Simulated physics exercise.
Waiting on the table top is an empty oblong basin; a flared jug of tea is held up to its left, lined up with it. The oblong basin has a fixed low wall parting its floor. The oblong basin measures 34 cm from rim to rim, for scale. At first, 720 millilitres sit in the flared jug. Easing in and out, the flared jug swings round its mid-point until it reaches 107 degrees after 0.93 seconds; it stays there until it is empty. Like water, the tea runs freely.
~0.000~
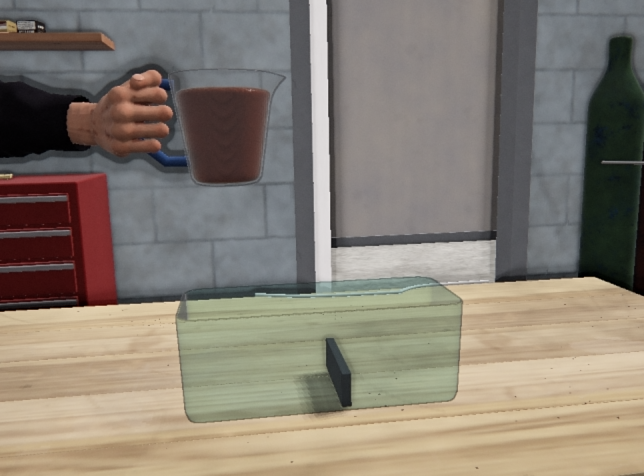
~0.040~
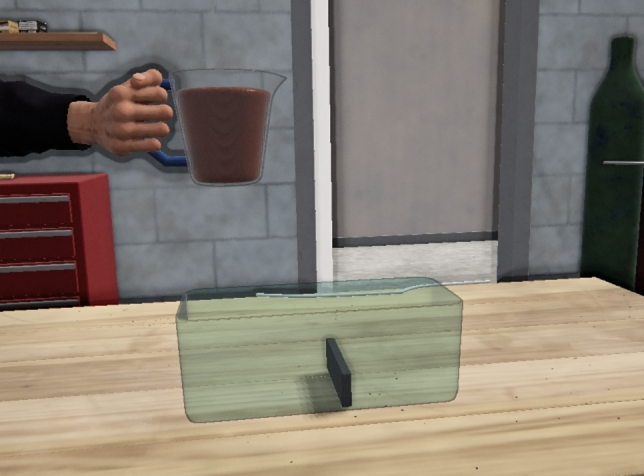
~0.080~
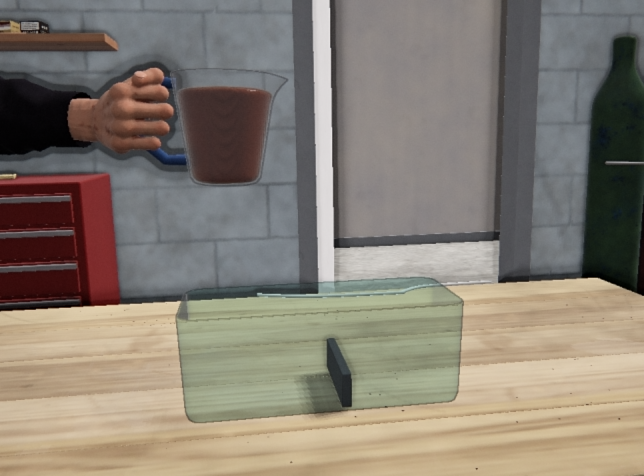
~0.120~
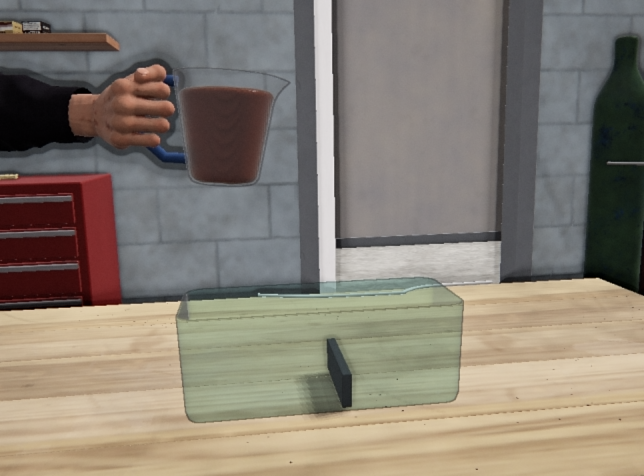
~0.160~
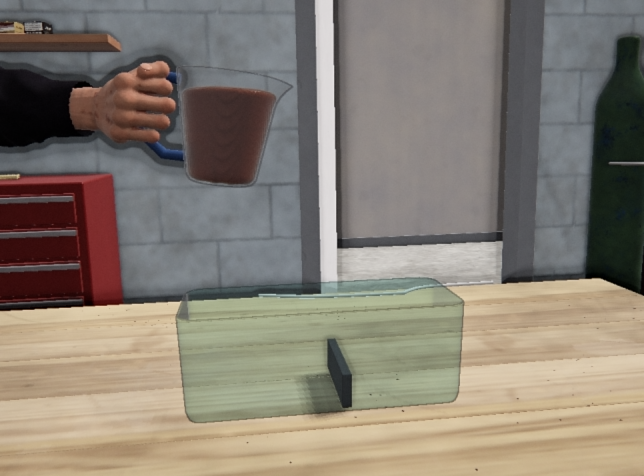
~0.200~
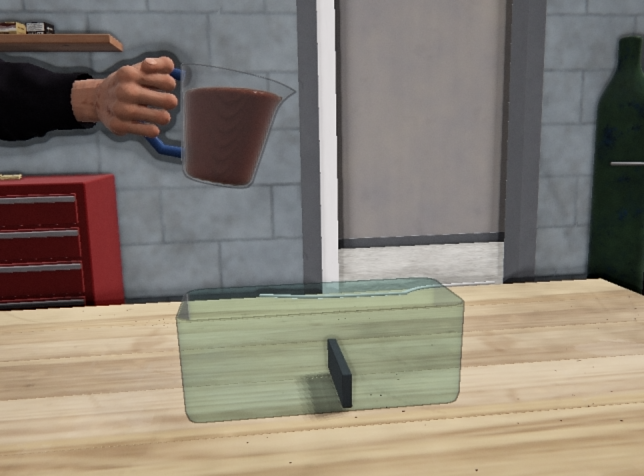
To begin with, a hand holds a flared jug of brown tea upright and nearly still, above and to the left of an empty, clear greenish oblong basin on a wooden table top. The hand then slowly tilts the jug slightly to the right, while the tea stays inside.
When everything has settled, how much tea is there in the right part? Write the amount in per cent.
81 out of 100.
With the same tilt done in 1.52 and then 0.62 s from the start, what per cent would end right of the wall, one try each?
85 in a hundred, followed by 75 in a hundred.
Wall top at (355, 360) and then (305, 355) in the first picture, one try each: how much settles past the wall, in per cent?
Around 55 and 95 percent, in that order.
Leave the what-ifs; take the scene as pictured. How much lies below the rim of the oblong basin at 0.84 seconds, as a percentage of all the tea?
About 56 per cent.
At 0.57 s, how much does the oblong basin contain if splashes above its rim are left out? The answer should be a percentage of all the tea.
About 3%.
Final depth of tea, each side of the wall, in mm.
Left about 6 mm, right about 34 mm.
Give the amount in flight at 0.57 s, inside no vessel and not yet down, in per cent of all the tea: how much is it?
Near 26 per cent of it all.
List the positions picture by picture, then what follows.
Tilt 0°; pouring edge (286, 76); surface from (176, 93) to (271, 92); the oblong basin's rim runs from (181, 306) to (446, 290); the wall's top is at (337, 356), in the first picture.
Tilt 0°; pouring edge (287, 77); surface from (176, 93) to (271, 92), in the second picture.
Tilt 2°; pouring edge (288, 79); surface from (177, 92) to (273, 93), in the third picture.
Tilt 4°; pouring edge (291, 82); surface from (180, 92) to (274, 94), in the fourth picture.
Tilt 8°; pouring edge (293, 86); surface from (182, 92) to (277, 95), in the fifth picture.
Tilt 12°; pouring edge (297, 91); surface from (185, 92) to (282, 96), in the sixth picture.
By 0.57 s the tilt is 72° and 71 per cent is still to pour, 0 is left of the wall and 3 right of it.
By 0.84 s the tilt is 105° and 16 per cent is still to pour, 2 is left of the wall and 54 right of it.
By 1.12 s the tilt is 107° and 0 per cent is still to pour, 14 is left of the wall and 83 right of it.
By 1.43 s the tilt is 107° and 0 per cent is still to pour, 16 is left of the wall and 82 right of it.
At rest 18 per cent lies left of the wall, 81 right of it and 2 outside.
